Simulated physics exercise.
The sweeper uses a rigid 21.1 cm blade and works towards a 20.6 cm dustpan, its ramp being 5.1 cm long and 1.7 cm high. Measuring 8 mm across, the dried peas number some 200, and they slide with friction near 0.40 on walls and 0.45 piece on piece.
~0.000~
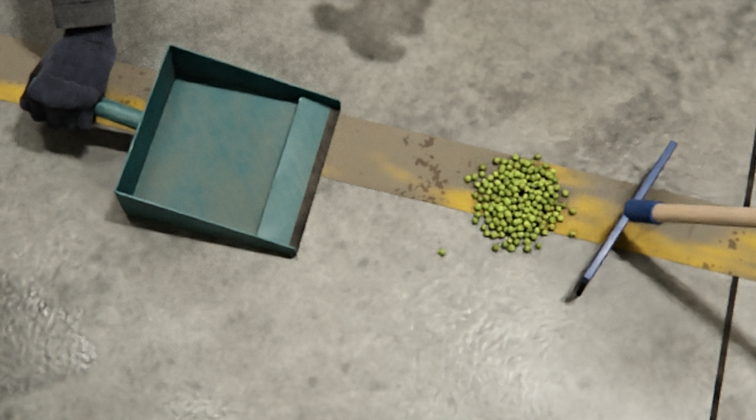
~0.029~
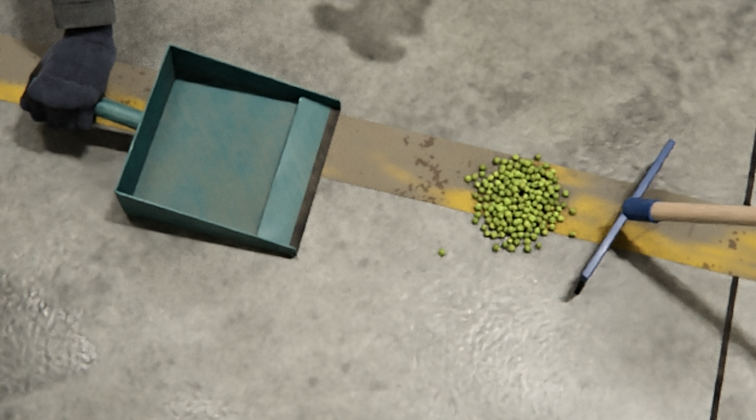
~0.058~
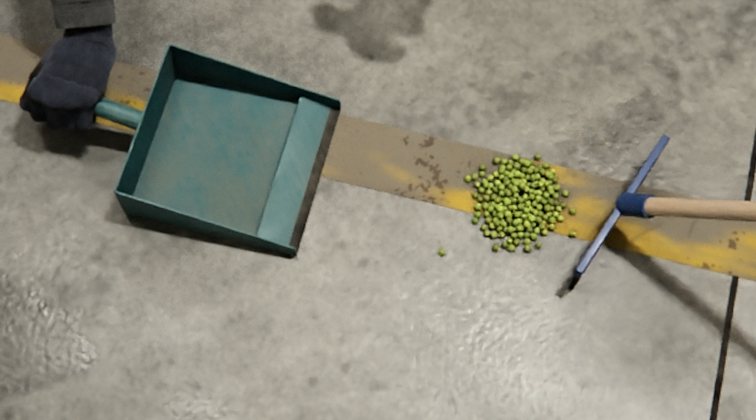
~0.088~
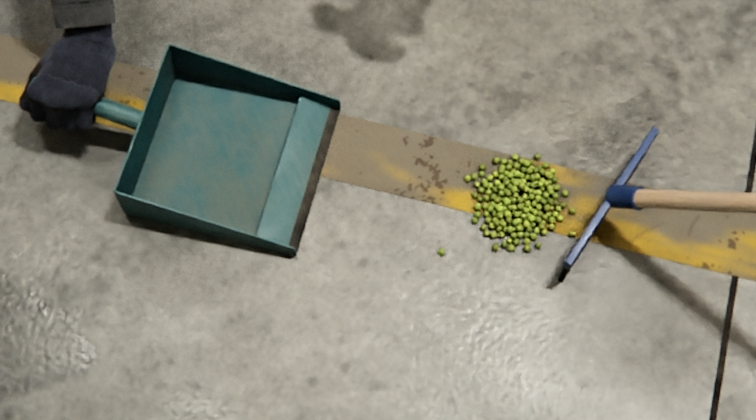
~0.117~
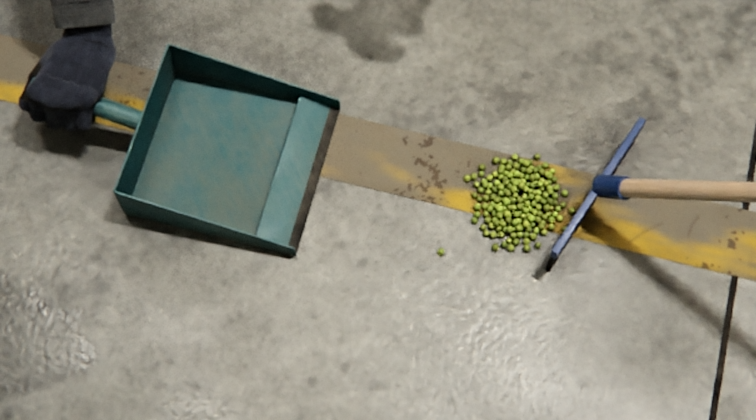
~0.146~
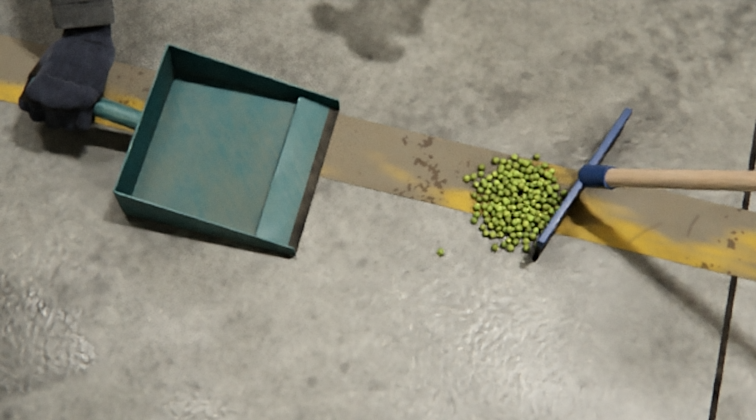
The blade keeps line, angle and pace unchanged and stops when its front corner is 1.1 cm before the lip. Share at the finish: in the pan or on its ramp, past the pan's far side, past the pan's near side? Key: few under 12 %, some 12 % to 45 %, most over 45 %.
Pan = few, far side = most, near side = few.
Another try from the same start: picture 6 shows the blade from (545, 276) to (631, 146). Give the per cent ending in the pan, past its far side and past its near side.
You'd see pan at 5, far at 30 and near at 0.
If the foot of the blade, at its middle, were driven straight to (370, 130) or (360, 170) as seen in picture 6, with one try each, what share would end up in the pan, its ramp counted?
About 20 and 20 per cent.
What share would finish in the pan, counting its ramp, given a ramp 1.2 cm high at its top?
I'd put it near 5 per cent, ramp counted.
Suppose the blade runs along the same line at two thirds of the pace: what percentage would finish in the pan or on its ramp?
About 0 per cent.
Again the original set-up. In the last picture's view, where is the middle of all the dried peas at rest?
Resting centre estimate: Around (328, 61).
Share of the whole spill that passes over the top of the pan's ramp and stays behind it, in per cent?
Roughly 0 percent.
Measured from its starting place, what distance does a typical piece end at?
34 cm, roughly.
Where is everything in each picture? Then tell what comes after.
In the first frame, blade from (587, 279) to (671, 148), moved 0.0 cm, 0 of the pieces shifted so far; middle of the pieces at (519, 200); pan at (220, 157).
In the second frame, blade from (585, 277) to (669, 147), moved 0.3 cm, 0 of the pieces shifted so far; middle of the pieces at (519, 200).
In the third frame, blade from (579, 272) to (663, 142), moved 1.2 cm, 0 of the pieces shifted so far; middle of the pieces at (519, 200).
In the fourth frame, blade from (568, 264) to (653, 135), moved 2.7 cm, 0 of the pieces shifted so far; middle of the pieces at (519, 200).
In the fifth frame, blade from (555, 253) to (640, 125), moved 4.7 cm, 1 of the pieces shifted so far; middle of the pieces at (518, 200).
In the sixth frame, blade from (541, 243) to (626, 115), moved 6.7 cm, 7 of the pieces shifted so far; middle of the pieces at (518, 200); pan at (219, 157). Its pace works out near 0.70 m/s, heading 27 degrees away from the viewer's side.
After 0.37 s, middle of the blade 18 cm from the lip; 0 % over the lip, far side 35 %, near side 0 %.
After 0.51 s, middle of the blade 9 cm from the lip; 0 % over the lip, far side 55 %, near side 0 %.
Then, at 0.78 s, middle of the blade 5 cm from the lip; 5 % over the lip, far side 60 %, near side 0 %.
In the end, at 1.7 s, pan 5 %, far side 60 %, near side 0 %, in front of the lip or behind the blade 35 %.
